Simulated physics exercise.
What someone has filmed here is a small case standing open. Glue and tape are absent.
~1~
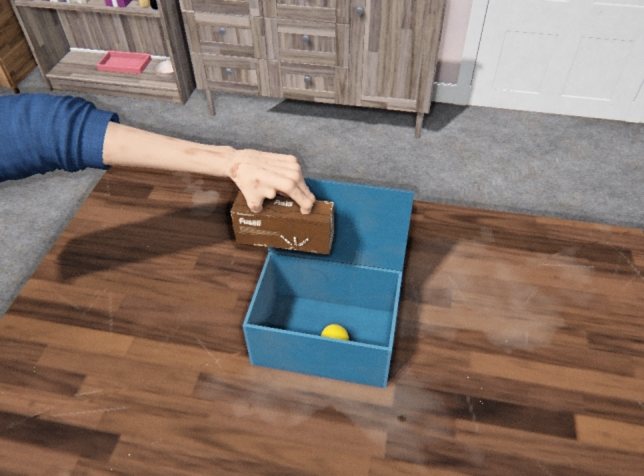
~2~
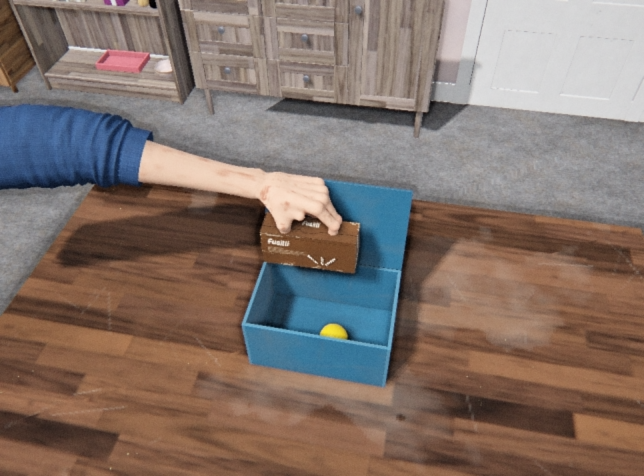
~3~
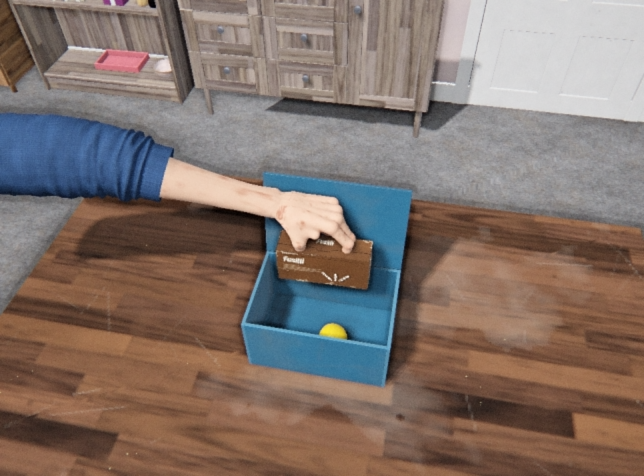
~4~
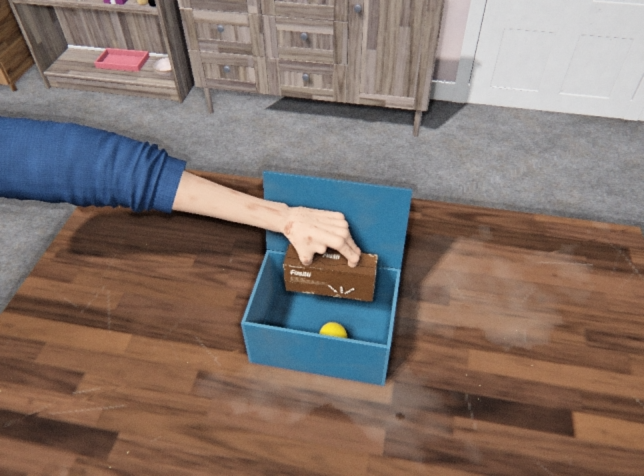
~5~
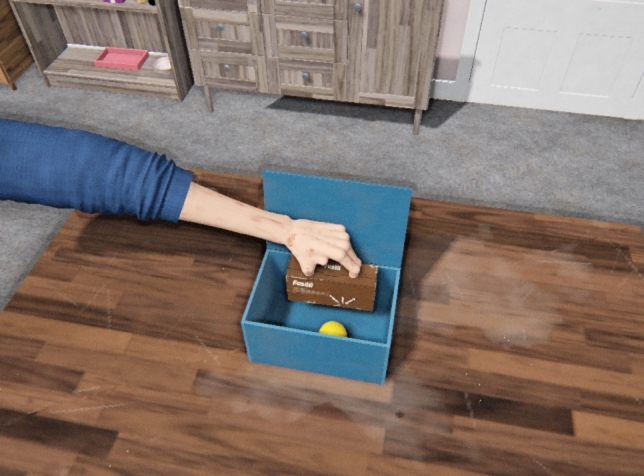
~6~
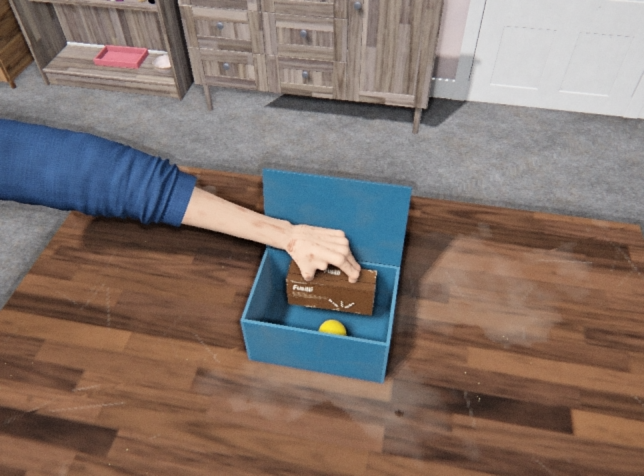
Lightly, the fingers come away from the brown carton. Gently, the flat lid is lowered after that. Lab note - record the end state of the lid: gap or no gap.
I expect the lid to fit.
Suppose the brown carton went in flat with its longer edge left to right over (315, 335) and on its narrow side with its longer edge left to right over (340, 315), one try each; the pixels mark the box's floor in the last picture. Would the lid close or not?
The lid goes all the way down the first time and goes all the way down the second time.
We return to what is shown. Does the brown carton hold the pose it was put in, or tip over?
As it turns out, it keeps its original angle.
Then, 1.10 s later than the last frame, lid starting down; brown carton moved a little near (332, 305).
Then, 1.70 s later than the last frame, lid 52° above the rim; brown carton moved a little near (332, 305).
Then, 2.10 s later than the last frame, lid 21° above the rim; brown carton moved a little near (332, 305).
When it is over, lid shut; moved from the start, brown carton; yellow lemon as before. End places, in pixels of the last picture, brown carton near (332, 305).
